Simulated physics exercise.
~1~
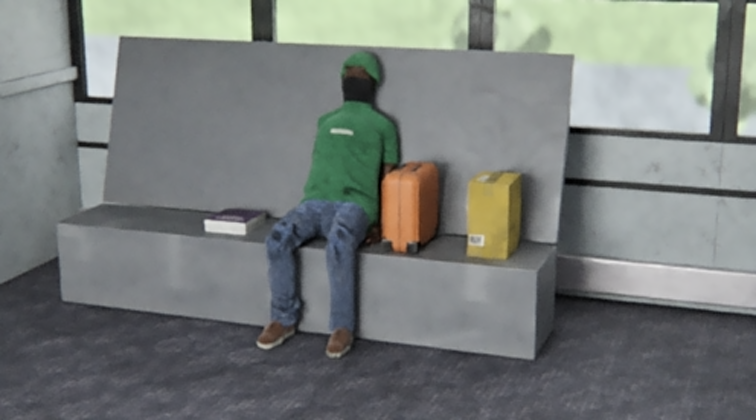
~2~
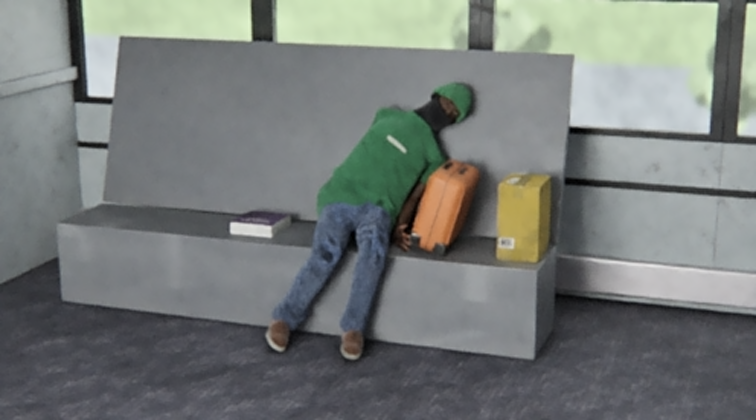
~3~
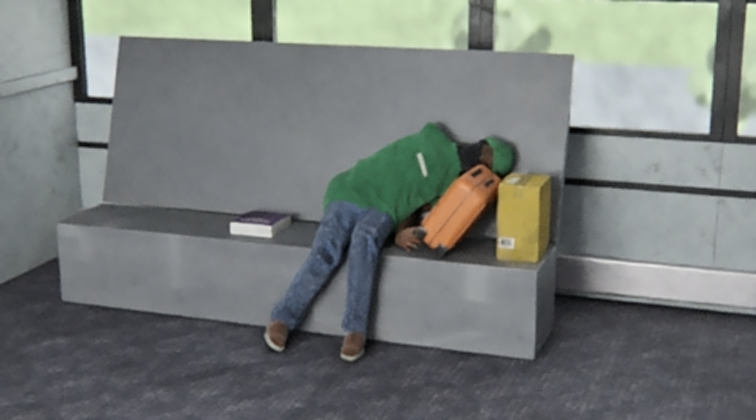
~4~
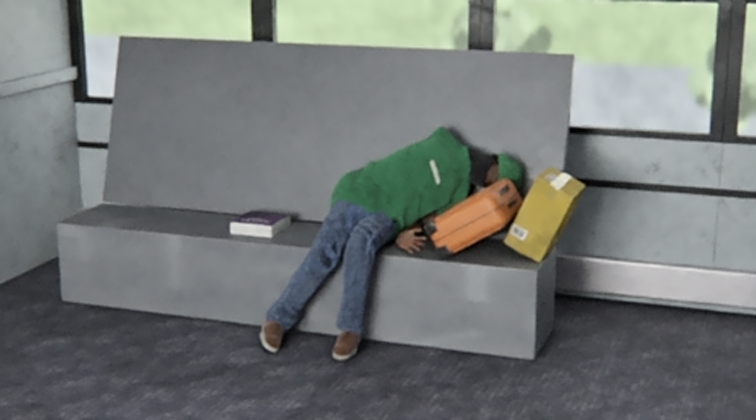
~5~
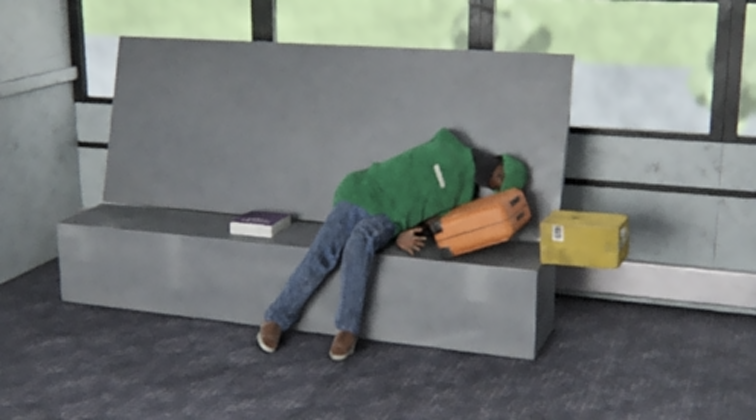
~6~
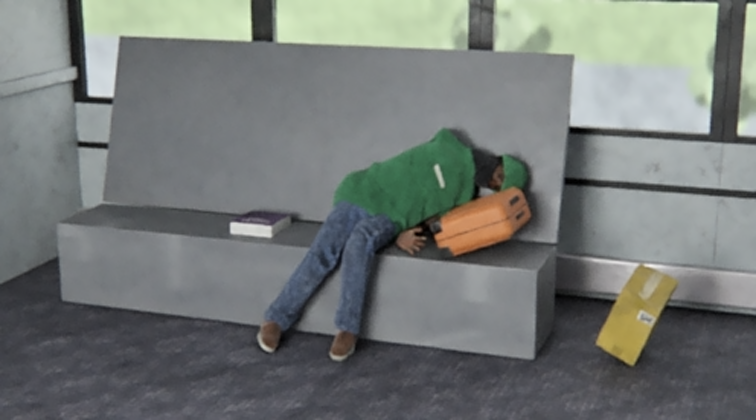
Inside a rail car, seen from the front and slightly above, a sleeper in a green top, green cap and blue jeans sits on a long grey seat beneath the windows. A flat purple and white item lies to the left, with an orange case and a yellow pack upright to the right. The sleeper slumps rightward while all three items slide a little right and the case begins to lean. The sleeper sinks over the case, which tips onto its side against the yellow pack. The pack topples off the right end, ending low beside the seat, while everything else stays on.
